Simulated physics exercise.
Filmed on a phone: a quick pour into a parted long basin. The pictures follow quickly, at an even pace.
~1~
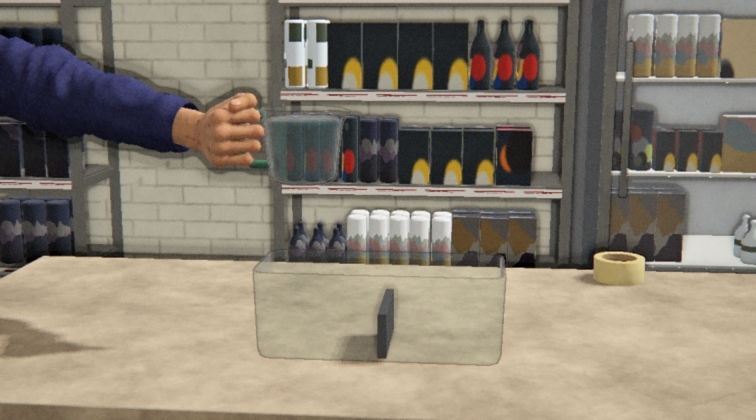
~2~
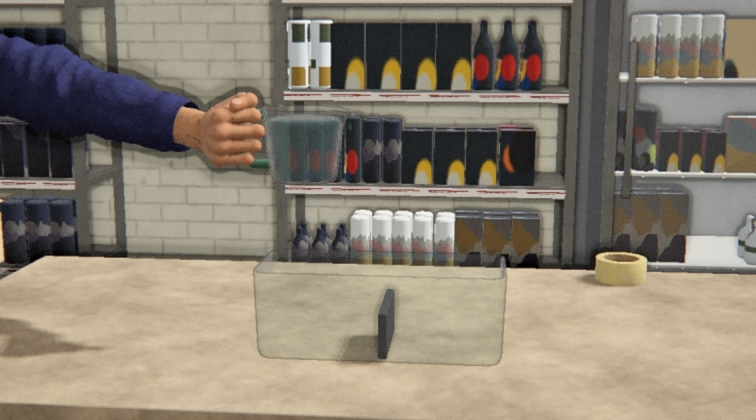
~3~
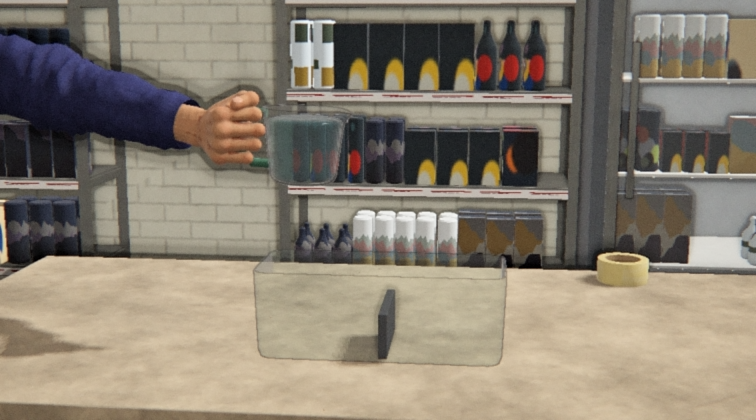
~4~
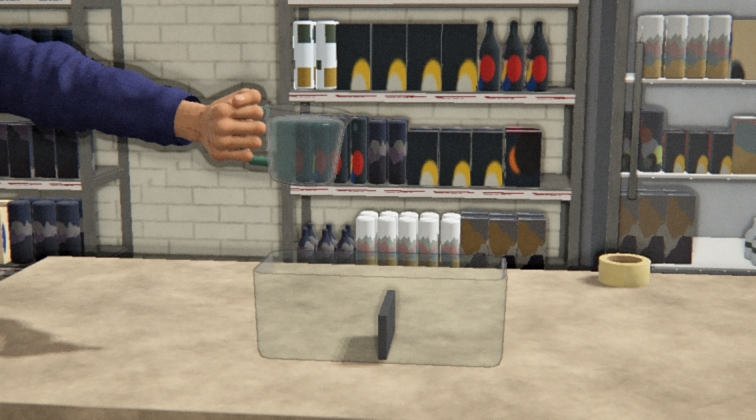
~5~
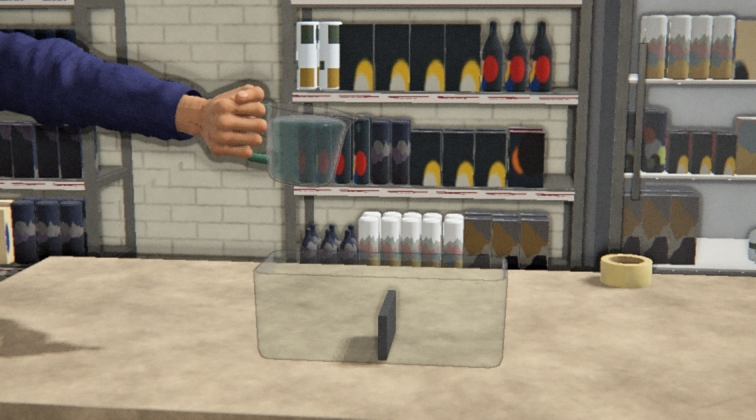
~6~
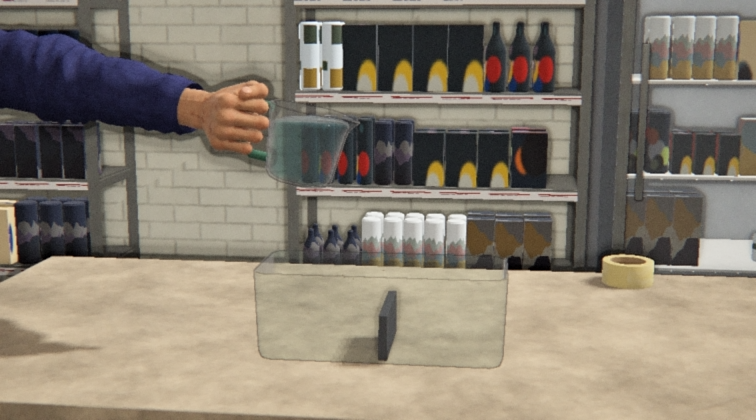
To begin with, a hand in a dark blue sleeve holds a clear cup upright above a long see-through basin with a dark divider, on a counter before stocked shelves. The cup then tilts slightly to the right, little by little, while the basin stays still.
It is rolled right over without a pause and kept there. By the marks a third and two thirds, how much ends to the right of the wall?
In the end over two thirds is right of the wall.
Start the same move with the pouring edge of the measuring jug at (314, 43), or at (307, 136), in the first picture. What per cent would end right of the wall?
Near 30 % and 0 %.
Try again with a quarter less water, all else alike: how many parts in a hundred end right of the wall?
Close to 70 per cent.
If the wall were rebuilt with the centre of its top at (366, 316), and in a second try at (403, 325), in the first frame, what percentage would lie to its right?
In turn 95 and 55 in a hundred.
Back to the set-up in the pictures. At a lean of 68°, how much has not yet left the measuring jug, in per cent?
Roughly 70 in a hundred.
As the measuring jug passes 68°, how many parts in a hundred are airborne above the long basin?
It comes to 25 per cent or so.
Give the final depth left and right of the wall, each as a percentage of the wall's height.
Near 10 on the left, 40 on the right.
A moment on, the measuring jug is tipped part way and 70 per cent is still to pour, 0 is left of the wall and 6 right of it.
Next, the measuring jug is tipped on its side and 16 per cent is still to pour, 2 is left of the wall and 60 right of it.
Then the measuring jug is tipped right over and 1 per cent is still to pour, 16 is left of the wall and 80 right of it.
Later the measuring jug is tipped right over and 0 per cent is still to pour, 19 is left of the wall and 80 right of it.
At rest 19 per cent lies left of the wall, 80 right of it and 1 outside.
